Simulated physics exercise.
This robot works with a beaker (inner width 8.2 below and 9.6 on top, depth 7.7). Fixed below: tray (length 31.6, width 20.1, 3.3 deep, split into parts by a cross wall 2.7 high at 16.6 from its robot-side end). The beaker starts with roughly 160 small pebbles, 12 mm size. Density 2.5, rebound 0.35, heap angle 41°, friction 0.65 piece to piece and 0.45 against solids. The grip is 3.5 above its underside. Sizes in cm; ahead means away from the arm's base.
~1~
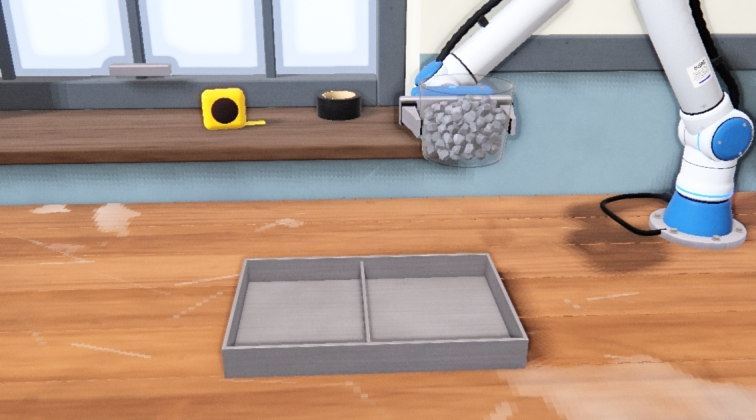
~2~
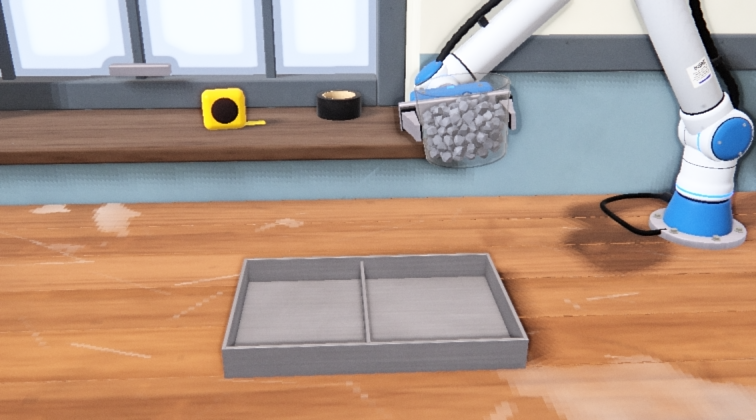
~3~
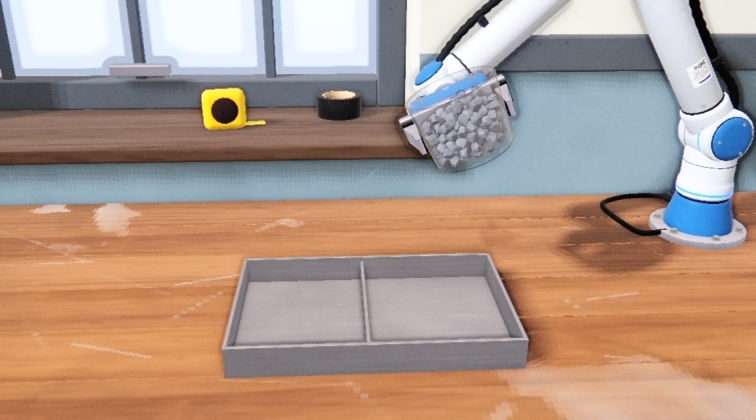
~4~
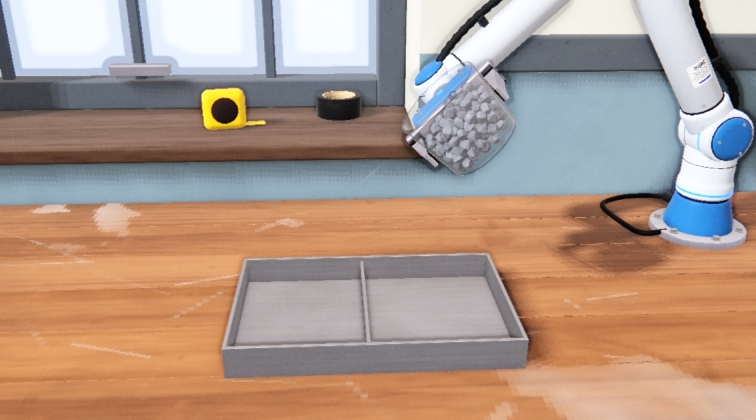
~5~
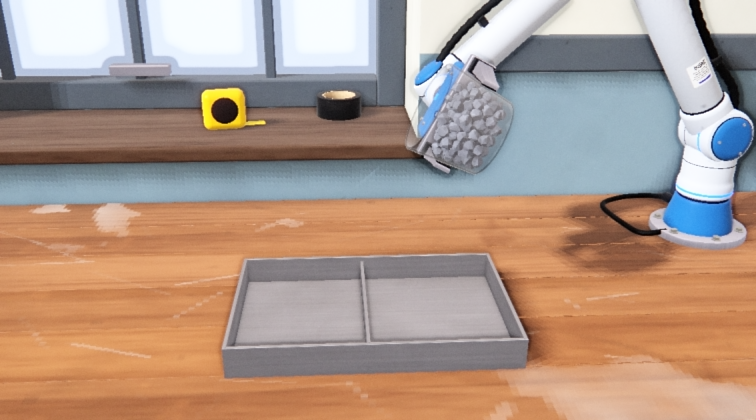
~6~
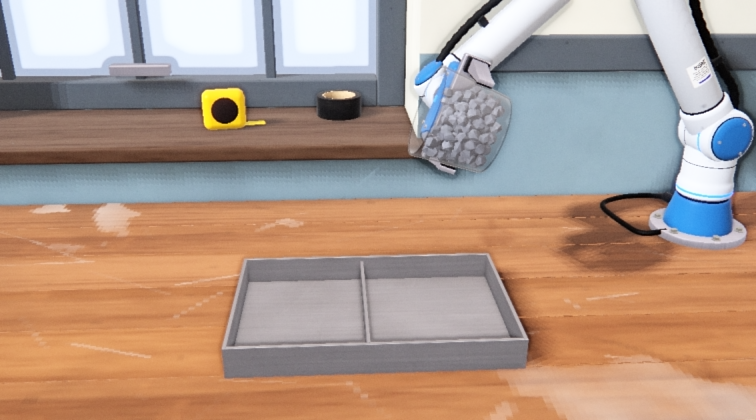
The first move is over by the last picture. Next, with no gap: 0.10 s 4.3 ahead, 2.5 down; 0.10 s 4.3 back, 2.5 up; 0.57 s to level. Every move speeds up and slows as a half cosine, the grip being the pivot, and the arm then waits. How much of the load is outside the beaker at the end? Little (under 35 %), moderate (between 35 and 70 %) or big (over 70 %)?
A little share, under 35 %, ends outside the beaker.
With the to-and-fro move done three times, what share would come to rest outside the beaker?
In that case some 45 per cent.
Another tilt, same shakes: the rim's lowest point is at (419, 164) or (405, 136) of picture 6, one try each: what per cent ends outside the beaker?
Some 60 and 5 per cent.
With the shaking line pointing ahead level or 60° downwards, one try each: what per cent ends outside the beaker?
Some 55 and 5 per cent.
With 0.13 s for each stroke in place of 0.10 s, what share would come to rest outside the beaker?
Then about 15 per cent.
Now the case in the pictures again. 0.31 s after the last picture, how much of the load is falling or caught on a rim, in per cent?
About 18 per cent.
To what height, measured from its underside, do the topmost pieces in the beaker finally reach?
About 8.0 cm.
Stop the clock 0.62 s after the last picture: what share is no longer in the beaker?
Near 20 per cent so far.
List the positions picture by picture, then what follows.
Beaker middle at (464, 121), level; upper third of the load around (466, 113), from x 430 to 500, top at y 100; 162 in the beaker, in the first frame.
Beaker middle at (464, 121), tilted 7° forward; upper third of the load around (468, 114), from x 425 to 500, top at y 100, in the second frame.
Beaker middle at (463, 122), tilted 24° forward; upper third of the load around (473, 111), from x 425 to 505, top at y 90, in the third frame.
Beaker middle at (462, 122), tilted 45° forward; upper third of the load around (472, 109), from x 430 to 505, top at y 90, in the fourth frame.
Beaker middle at (461, 123), tilted 62° forward; upper third of the load around (473, 107), from x 435 to 500, top at y 85, in the fifth frame.
Beaker middle at (461, 123), tilted 69° forward; upper third of the load around (473, 107), from x 425 to 500, top at y 90; 162 in the beaker, in the sixth frame.
Then, 0.31 s after the last picture, tilted 63° forward, highest piece 25 above the table; 128 in the beaker, 4 in the far-side part, 1 in the robot-side part, 29 in flight or on a rim.
Then, 0.62 s after the last picture, tilted 12° forward, highest piece 28 above the table; 127 in the beaker, 22 in the far-side part, 12 in the robot-side part, 1 on the table or floor.
Then, 0.97 s after the last picture, level, highest piece 29 above the table; 127 in the beaker, 22 in the far-side part, 12 in the robot-side part, 1 on the table or floor.
Then, 2.02 s after the last picture, level, highest piece 29 above the table; 127 in the beaker, 22 in the far-side part, 12 in the robot-side part, 1 on the table or floor.
Final count, 127 in the beaker, 22 in the far-side part, 12 in the robot-side part, 1 on the table or floor. That is 22 % outside the beaker.
